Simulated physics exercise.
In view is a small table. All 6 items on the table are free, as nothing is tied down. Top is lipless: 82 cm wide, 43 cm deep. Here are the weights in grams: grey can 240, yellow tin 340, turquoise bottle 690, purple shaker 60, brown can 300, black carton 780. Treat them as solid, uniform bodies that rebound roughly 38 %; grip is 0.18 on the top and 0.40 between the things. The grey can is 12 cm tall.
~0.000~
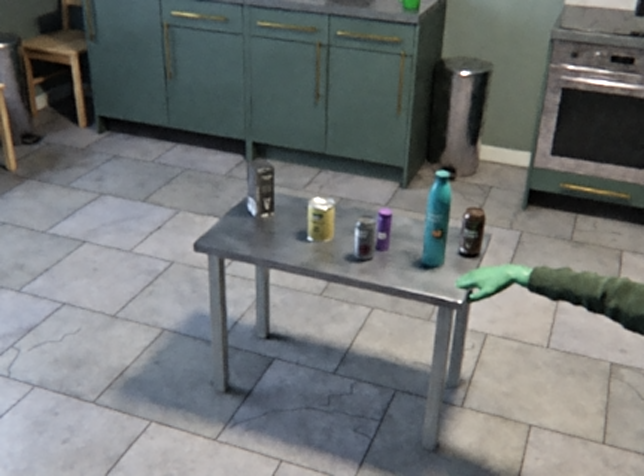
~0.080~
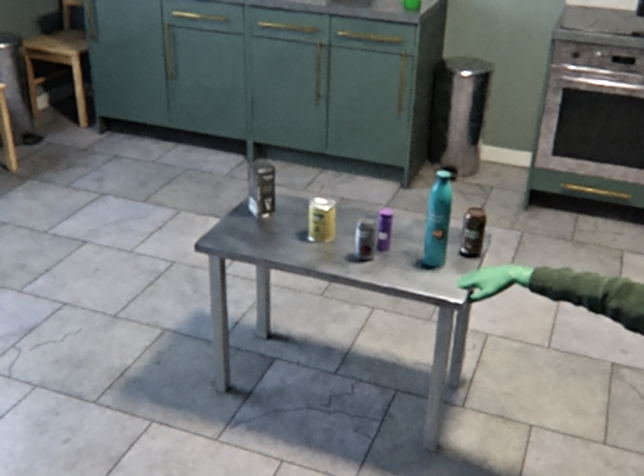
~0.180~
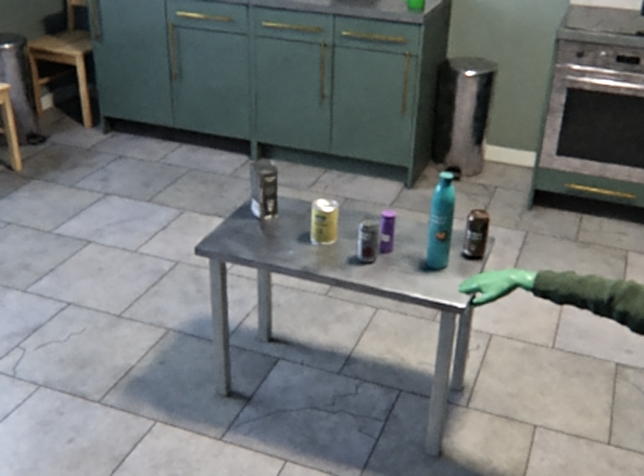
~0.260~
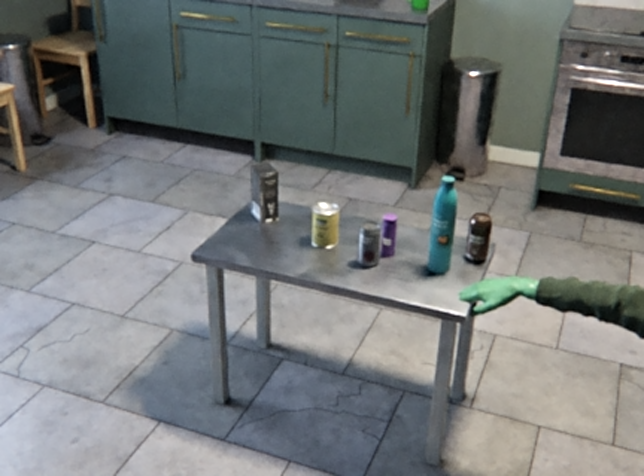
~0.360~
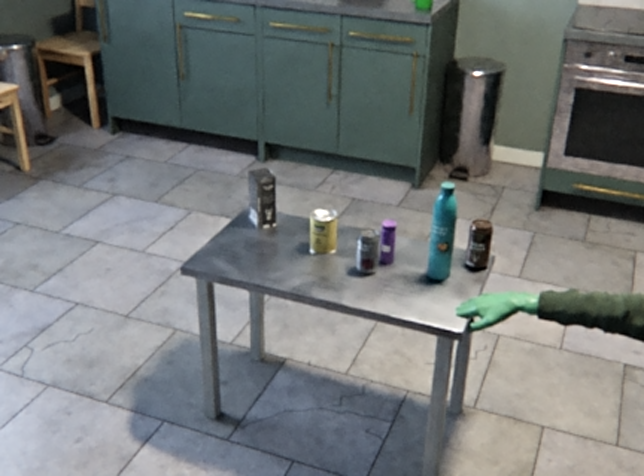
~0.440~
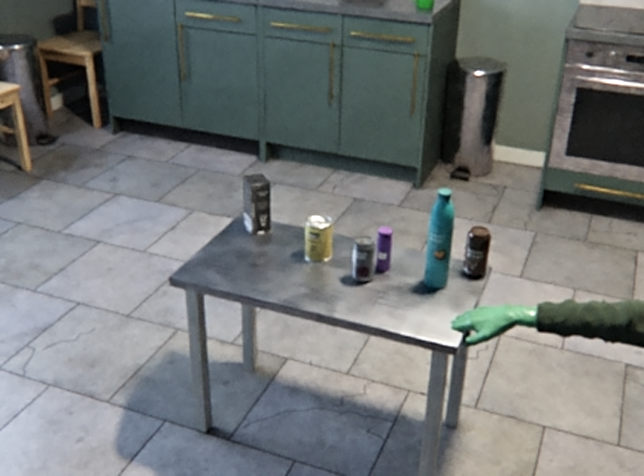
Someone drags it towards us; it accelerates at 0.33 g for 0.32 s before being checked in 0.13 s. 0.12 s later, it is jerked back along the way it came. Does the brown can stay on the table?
Result: Still aboard.
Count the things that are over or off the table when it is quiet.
All told, 1.
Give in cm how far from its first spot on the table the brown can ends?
It ends about 14 centimetres from where it started.
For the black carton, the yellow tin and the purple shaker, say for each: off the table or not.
Outcome: The black carton remains on its support; the yellow tin remains on its support; the purple shaker remains on its support.
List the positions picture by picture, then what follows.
Brown can (472, 232); grey can (365, 238), in the first frame.
Turquoise bottle (439, 219); purple shaker (385, 230), in the second frame.
Table 2 cm from its start; black carton (264, 190); grey can (368, 241), in the third frame.
Table 6 cm from its start; black carton (265, 193) shifted 3 cm; yellow tin (325, 225) shifted 3 cm, in the fourth frame.
Table 15 cm from its start; black carton (262, 198) shifted 7 cm; purple shaker (388, 242) shifted 7 cm, in the fifth frame.
Table 21 cm from its start; brown can (477, 252) shifted 9 cm; grey can (363, 260) shifted 8 cm, in the sixth frame.
Around 0.84 s, table 16 cm from its start; brown can shifted 7 cm near (469, 269); grey can shifted 8 cm; purple shaker shifted 7 cm.
Around 1.04 s, table 1 cm from its start; grey can now off the table; brown can shifted 17 cm near (474, 260); turquoise bottle shifted 17 cm.
Finally (1.7 s), off the table, grey can; not toppled but over 5 cm from the start, yellow tin, turquoise bottle, purple shaker, brown can and black carton. In the last view, brown can near (477, 253).
